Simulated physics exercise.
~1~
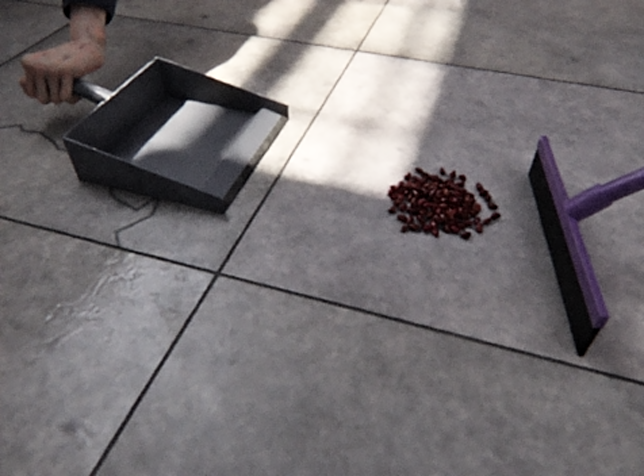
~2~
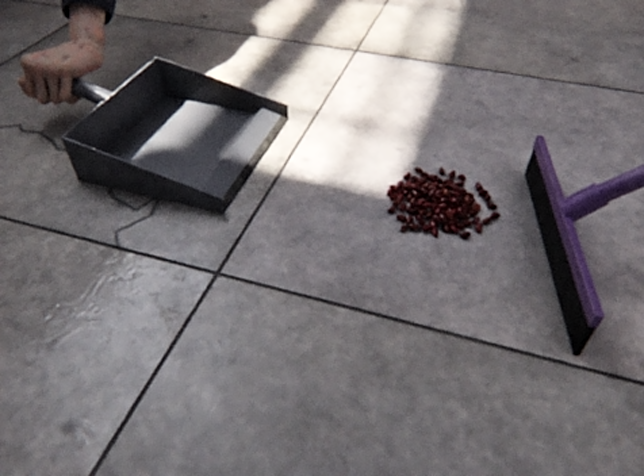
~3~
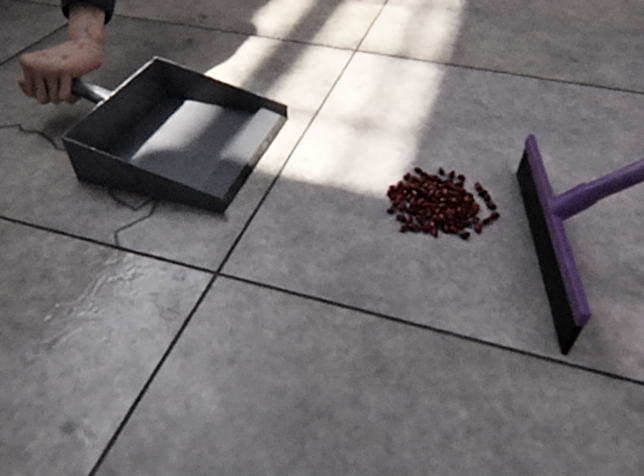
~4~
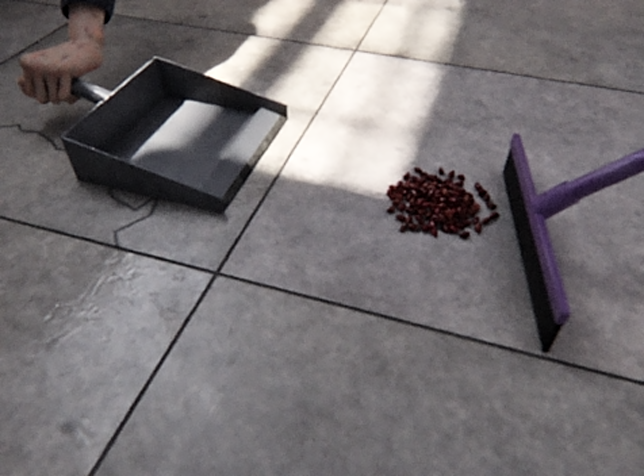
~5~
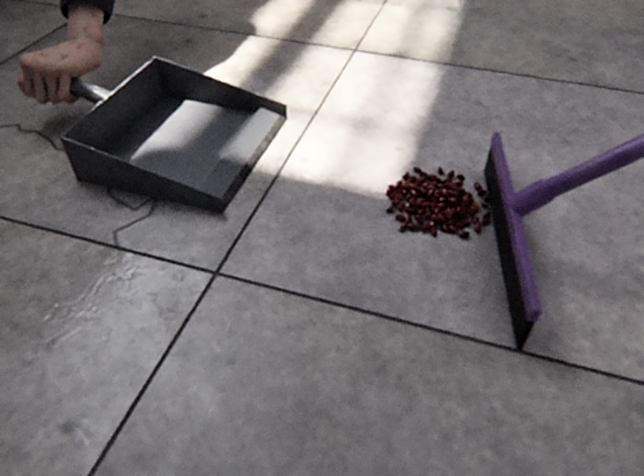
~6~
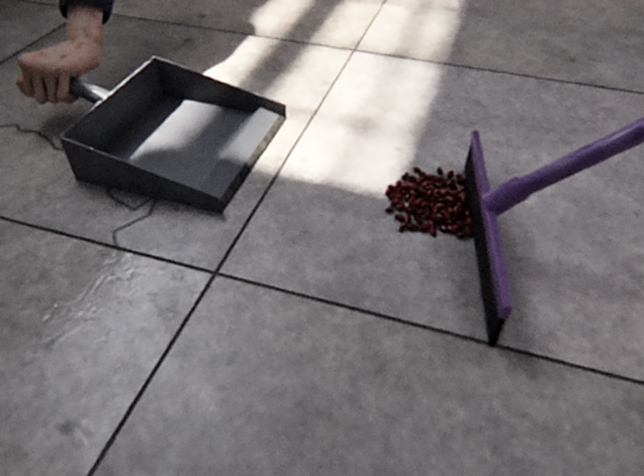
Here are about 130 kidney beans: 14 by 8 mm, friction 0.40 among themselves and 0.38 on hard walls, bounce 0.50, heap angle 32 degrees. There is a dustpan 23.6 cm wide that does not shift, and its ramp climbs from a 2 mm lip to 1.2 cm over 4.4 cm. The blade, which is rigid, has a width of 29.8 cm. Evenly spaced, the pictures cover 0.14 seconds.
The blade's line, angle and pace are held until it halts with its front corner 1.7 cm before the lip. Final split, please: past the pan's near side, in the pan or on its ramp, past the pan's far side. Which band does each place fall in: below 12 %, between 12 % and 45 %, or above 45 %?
As I see it, near side: A middling share, pan: A middling share, far side: A small share.
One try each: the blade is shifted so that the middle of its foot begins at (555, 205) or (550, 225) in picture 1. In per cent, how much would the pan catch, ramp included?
The two tries give some 35 % and some 35 %.
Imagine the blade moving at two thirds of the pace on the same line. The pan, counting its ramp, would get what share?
In that case roughly 25 percent.
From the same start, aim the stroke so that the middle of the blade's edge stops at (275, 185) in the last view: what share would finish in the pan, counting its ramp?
About 40 per cent.
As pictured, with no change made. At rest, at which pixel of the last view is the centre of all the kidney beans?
In the last view, approximately (230, 186).
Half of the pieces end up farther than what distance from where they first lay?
Median: Approx. 28 cm.
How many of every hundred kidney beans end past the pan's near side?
Share at rest: Approx. 20 per cent.
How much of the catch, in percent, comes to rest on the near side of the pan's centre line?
Roughly 80 percent.
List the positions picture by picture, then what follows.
The first picture shows blade from (599, 321) to (542, 145), moved 0.0 cm, 0 of the pieces shifted so far; middle of the pieces at (436, 201); pan at (180, 145).
The second picture shows blade from (595, 321) to (538, 144), moved 0.4 cm, 0 of the pieces shifted so far; middle of the pieces at (436, 201).
The third picture shows blade from (582, 320) to (529, 144), moved 1.5 cm, 0 of the pieces shifted so far; middle of the pieces at (435, 201).
The fourth picture shows blade from (561, 318) to (515, 143), moved 3.3 cm, 0 of the pieces shifted so far; middle of the pieces at (435, 201).
The fifth picture shows blade from (534, 315) to (495, 141), moved 5.8 cm, 2 of the pieces shifted so far; middle of the pieces at (434, 201).
The sixth picture shows blade from (504, 312) to (474, 140), moved 8.5 cm, 29 of the pieces shifted so far; middle of the pieces at (434, 201); pan at (177, 144).
Then, 0.15 s after the last picture, middle of the blade 18 cm from the lip; 0 % over the lip, far side 0 %, near side 5 %.
Then, 0.26 s after the last picture, middle of the blade 8 cm from the lip; 0 % over the lip, far side 0 %, near side 15 %.
Then, 0.49 s after the last picture, middle of the blade 5 cm from the lip; 40 % over the lip, far side 5 %, near side 20 %.
In the end, near side 20 %, pan 40 %, far side 5 %, in front of the lip or behind the blade 35 %.
